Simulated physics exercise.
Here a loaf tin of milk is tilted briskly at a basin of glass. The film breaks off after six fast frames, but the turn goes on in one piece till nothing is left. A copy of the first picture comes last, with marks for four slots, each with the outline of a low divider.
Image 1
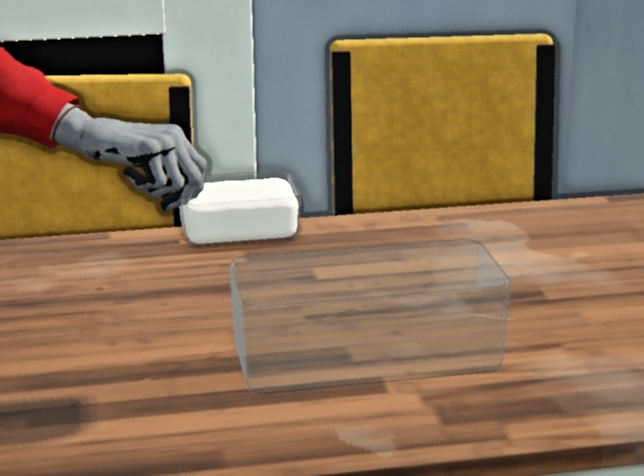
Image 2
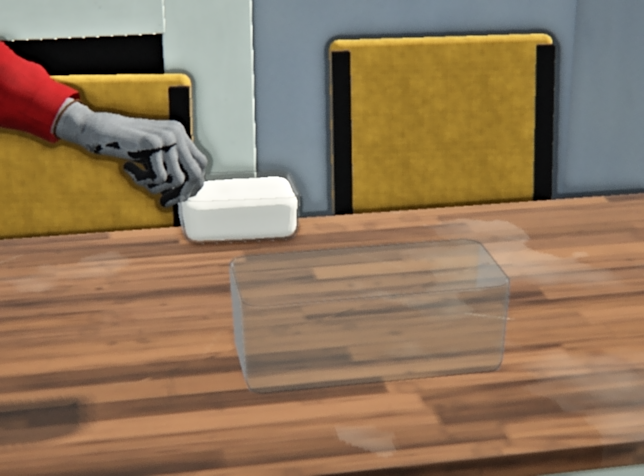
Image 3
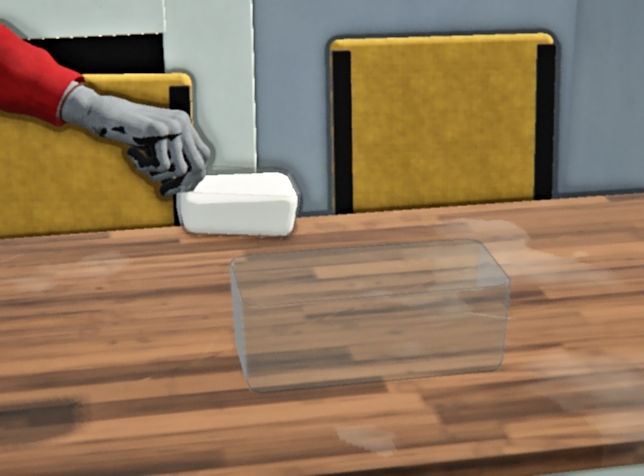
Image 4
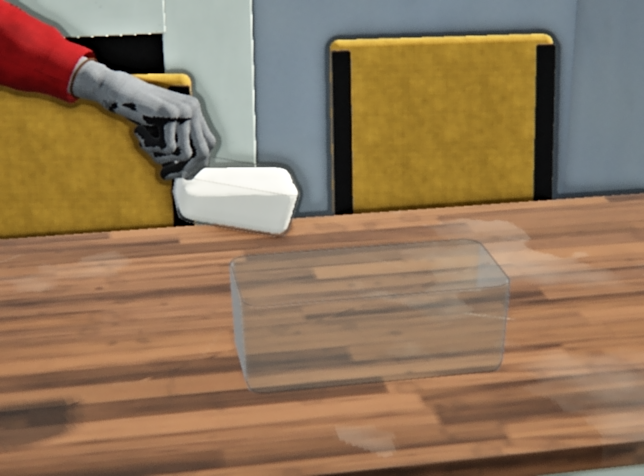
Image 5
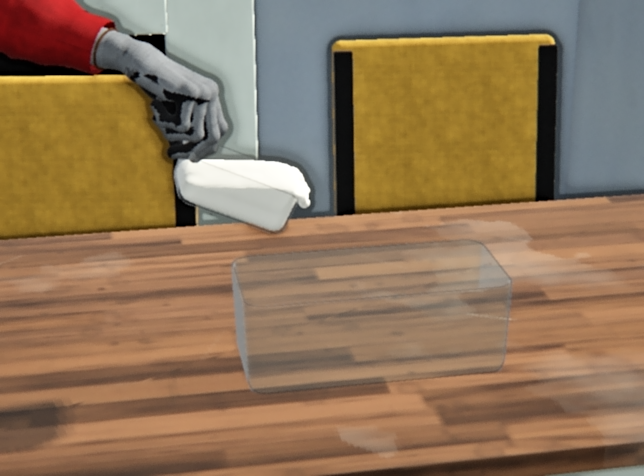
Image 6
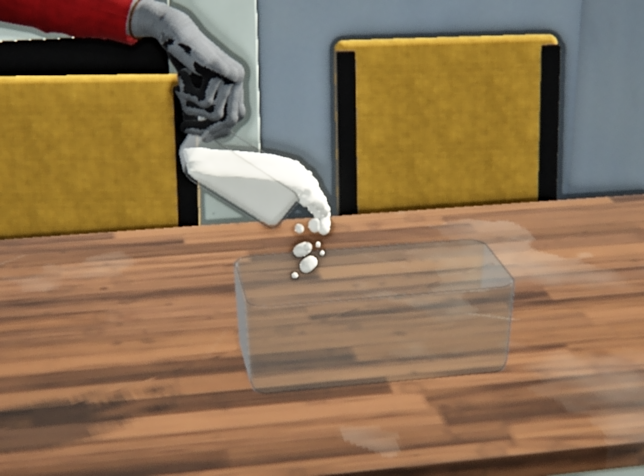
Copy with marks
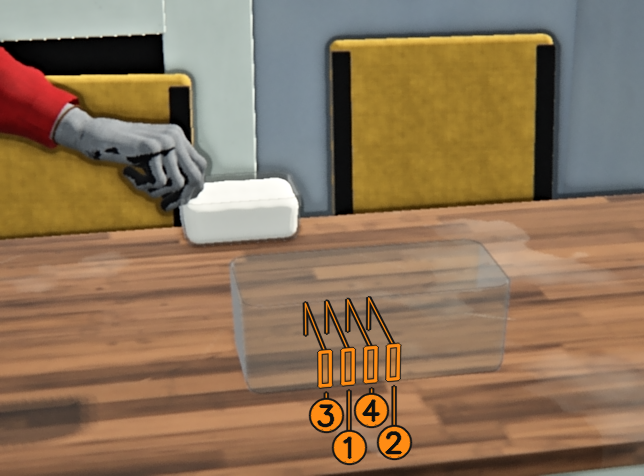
At a wooden table with yellow chairs behind it, a gray hand in a red sleeve briskly tilted a loaf tin to the right, and white milk poured over its lip toward a glass basin.
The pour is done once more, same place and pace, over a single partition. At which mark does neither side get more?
Go for 2.
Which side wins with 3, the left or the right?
The right side.
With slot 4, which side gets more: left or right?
More ends on the right.
On the marked copy, 1 at (349, 391); 2 at (394, 386); 3 at (326, 393); 4 at (371, 388).
With 1, about 8 % ends left of the wall and 91 % right of it.
With 2, about 47 % ends left of the wall and 52 % right of it.
With 3, about 4 % ends left of the wall and 94 % right of it.
With 4, about 25 % ends left of the wall and 74 % right of it.
